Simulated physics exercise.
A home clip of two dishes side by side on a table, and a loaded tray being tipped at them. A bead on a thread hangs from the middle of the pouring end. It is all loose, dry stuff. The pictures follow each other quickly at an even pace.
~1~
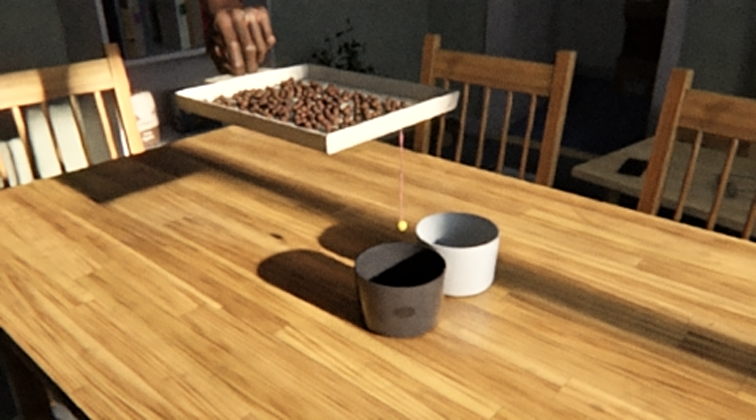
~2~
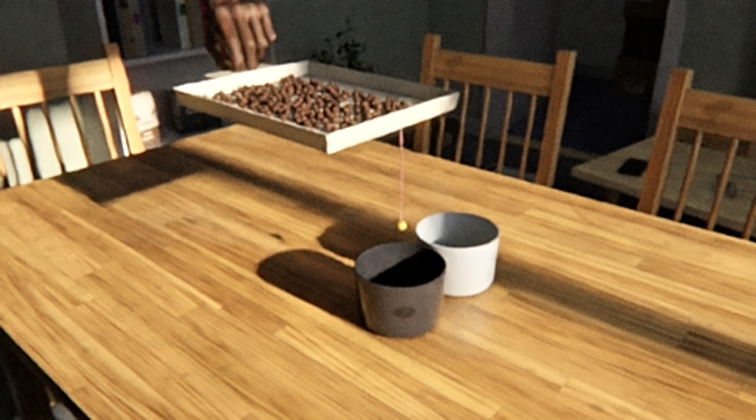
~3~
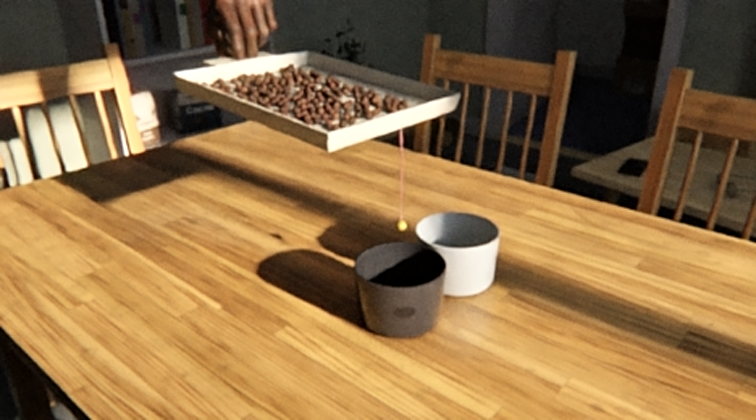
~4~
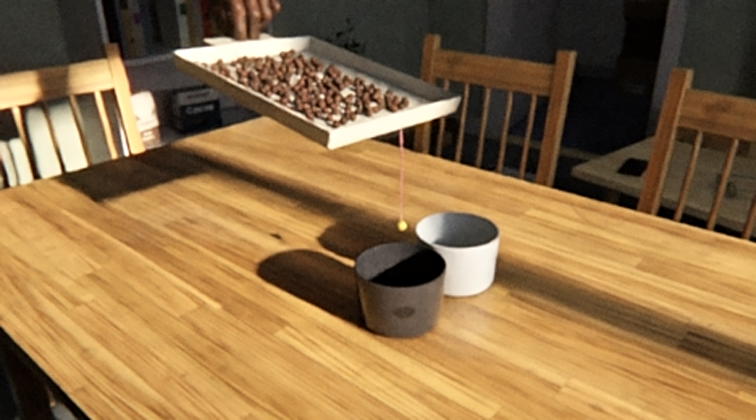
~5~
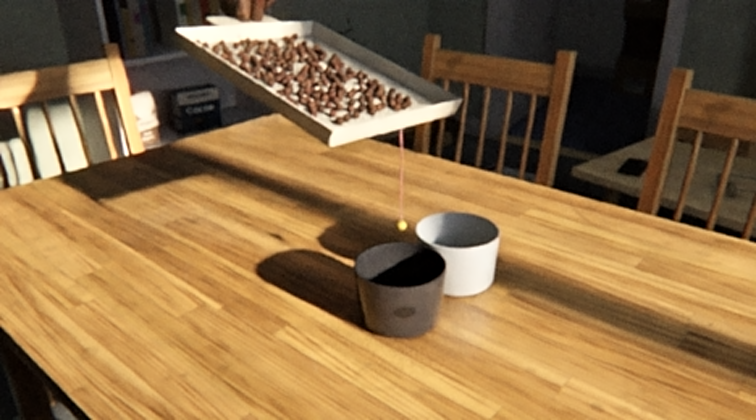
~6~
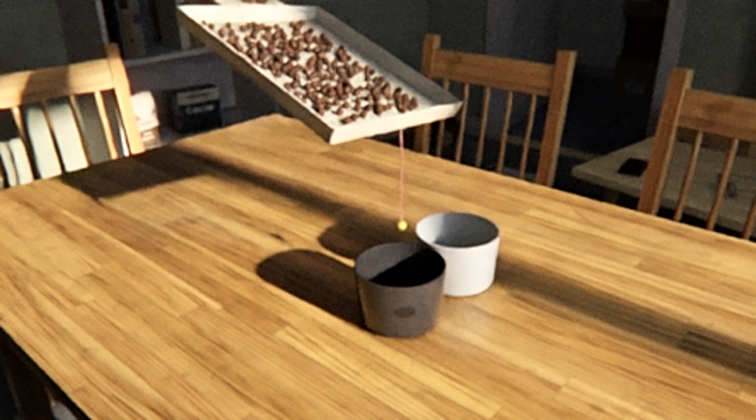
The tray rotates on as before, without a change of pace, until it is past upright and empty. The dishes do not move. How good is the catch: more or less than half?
In the dishes lies over half of it.
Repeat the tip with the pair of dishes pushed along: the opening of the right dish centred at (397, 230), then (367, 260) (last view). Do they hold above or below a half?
First below a half, then not half.
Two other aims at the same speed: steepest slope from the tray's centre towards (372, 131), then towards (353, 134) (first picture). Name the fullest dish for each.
One: The left one. Two: The left-hand dish.
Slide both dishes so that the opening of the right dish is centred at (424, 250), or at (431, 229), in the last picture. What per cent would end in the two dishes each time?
The first gives 30 %, the second 40 %.
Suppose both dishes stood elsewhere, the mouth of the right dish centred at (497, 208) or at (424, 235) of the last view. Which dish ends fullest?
In turn: The left dish; right.
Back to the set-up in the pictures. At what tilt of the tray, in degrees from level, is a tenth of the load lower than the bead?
At about 70°.
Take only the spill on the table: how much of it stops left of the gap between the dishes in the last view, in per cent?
Near 0 %.
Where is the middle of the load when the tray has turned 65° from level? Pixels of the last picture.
Near (423, 111).
Just after the last frame, tray tipped steeply; the larger part on the tray; just a few in the right dish; about a tenth in the air.
A moment on, tray tipped past a quarter turn; roughly two thirds on the tray; just a few in the left dish; roughly a quarter in the right dish; about a tenth outside both; about a tenth in the air.
Further on, tray tipped past a quarter turn; about a tenth in the left dish; roughly two thirds in the right dish; roughly a quarter outside both.
When it is over, tray tipped past a quarter turn; about a tenth in the left dish; roughly two thirds in the right dish; roughly a quarter outside both.
